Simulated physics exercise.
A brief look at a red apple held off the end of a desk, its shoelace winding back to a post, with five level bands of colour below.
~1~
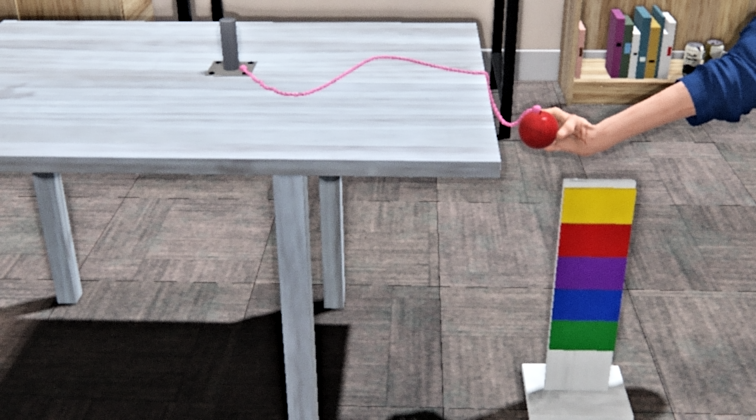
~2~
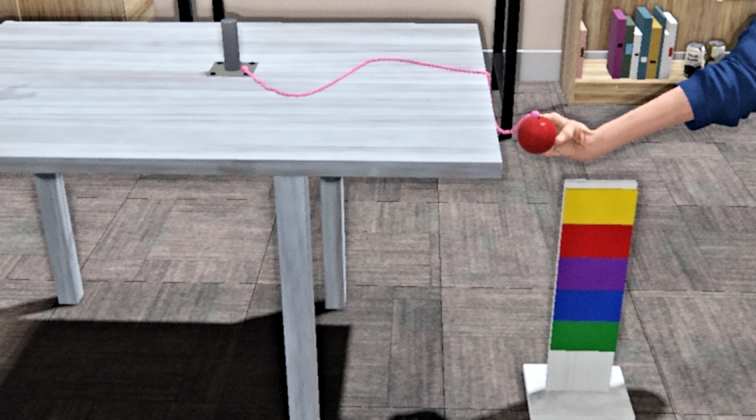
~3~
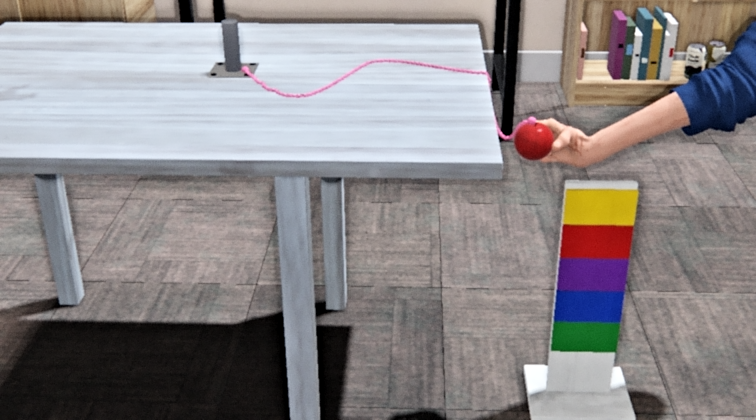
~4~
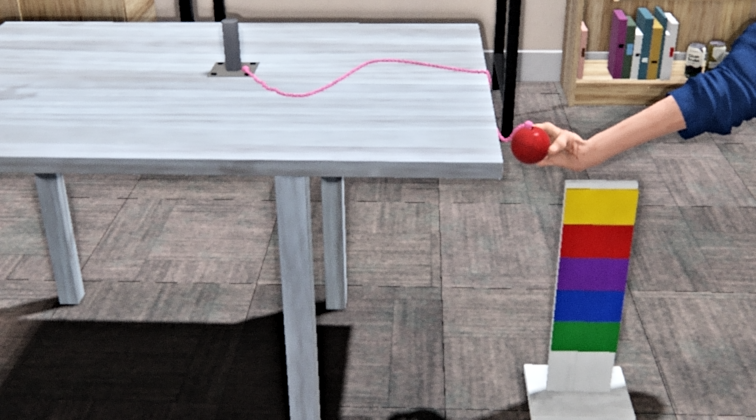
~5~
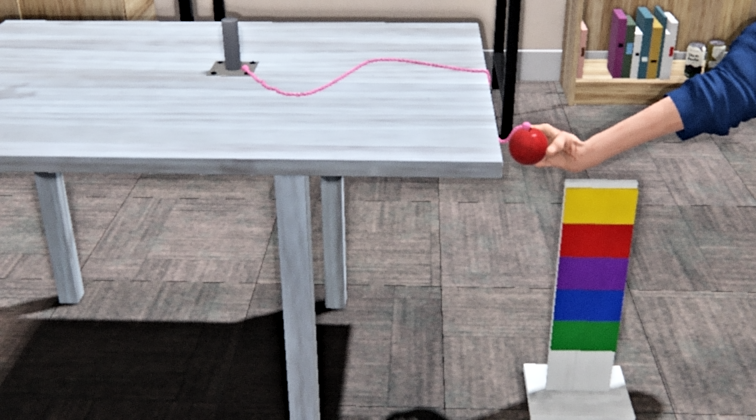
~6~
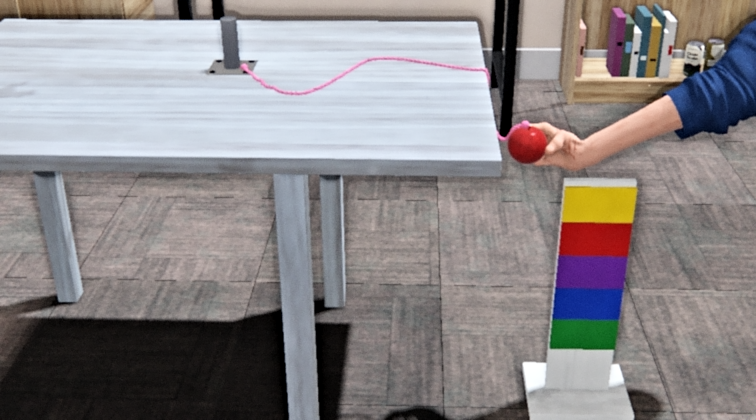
A hand holding a red apple on a pink shoelace moves slightly left and down toward the desk's edge, then barely shifts; the lace winds back across the desk to a post, while the upright color-banded board stays still below.
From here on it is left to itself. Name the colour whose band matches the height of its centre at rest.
That would be blue.
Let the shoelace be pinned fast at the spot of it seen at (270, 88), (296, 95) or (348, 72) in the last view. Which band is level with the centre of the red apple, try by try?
Going through the tries in order, you get purple, purple and red.
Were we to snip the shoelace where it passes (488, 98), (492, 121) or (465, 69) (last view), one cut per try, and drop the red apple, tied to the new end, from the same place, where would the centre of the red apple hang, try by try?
Try by try: (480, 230), (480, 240) and (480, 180).
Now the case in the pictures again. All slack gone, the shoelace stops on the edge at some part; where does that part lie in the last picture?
Approx. (389, 59).
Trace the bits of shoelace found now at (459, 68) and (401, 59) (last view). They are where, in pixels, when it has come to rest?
About (487, 162), and the other about (489, 101).
Soon after, apple near (510, 295); level with blue.
Then, apple near (451, 280); level with purple.
Further on, apple near (490, 295); level with blue.
At rest, apple near (477, 298); level with blue. The blue one.
